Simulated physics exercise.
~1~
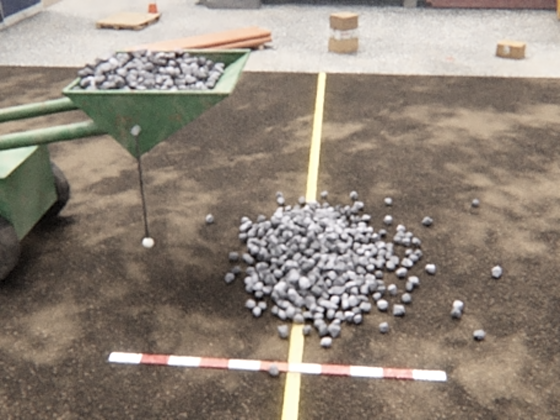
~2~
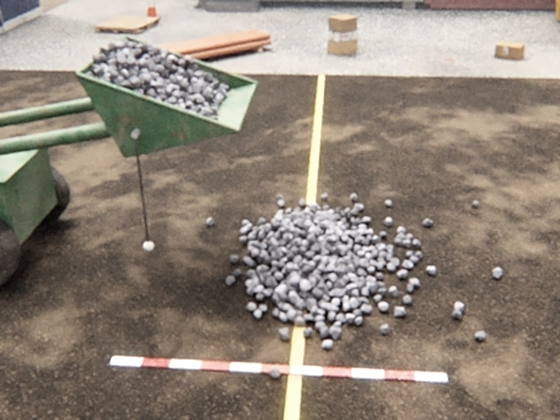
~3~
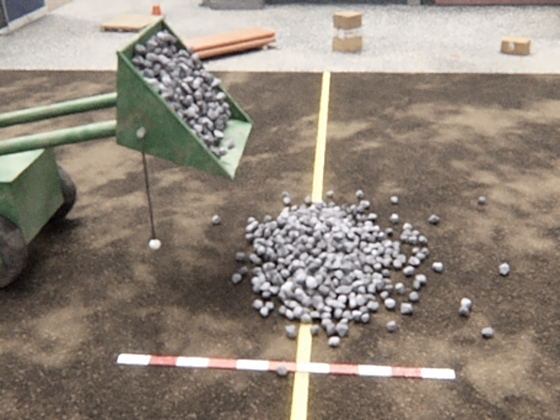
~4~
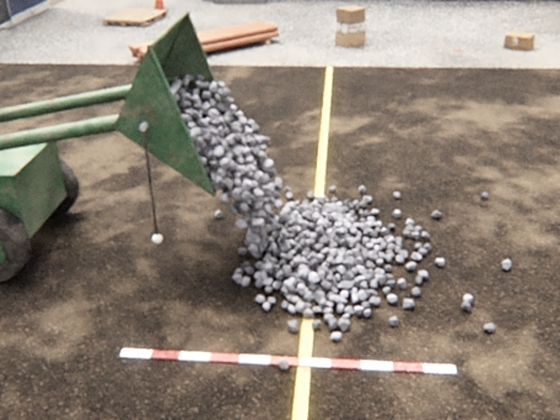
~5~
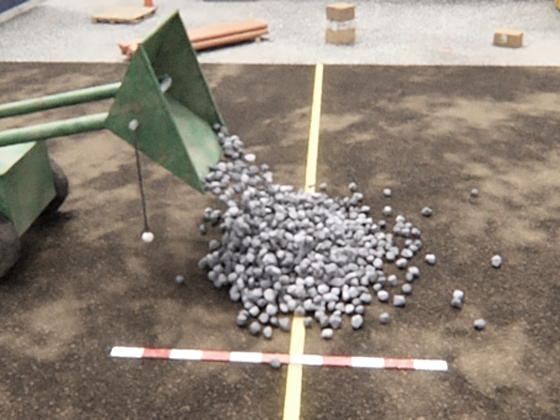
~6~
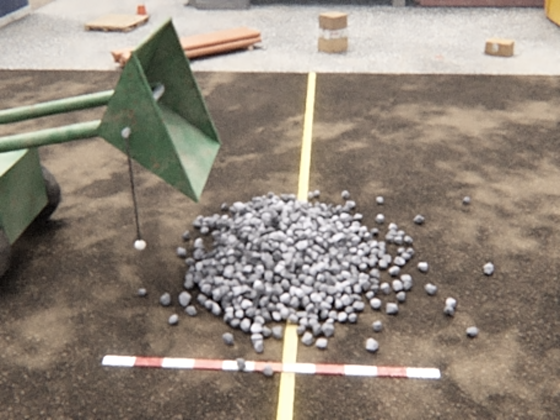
A dark, mottled stretch of ground with pale gravel behind it is seen from above by a slightly swaying camera. On the left, a green loader holds a bucket full of grey stones, a white ball hanging on a rod beneath it, while a loose heap of similar stones lies across a yellow line near a red and white staff. The bucket tips steadily to the right, and its stones pour down onto the near side of the heap. The last stones slide out, leaving the bucket empty and tilted, beside a broader heap lying mostly left of the line.
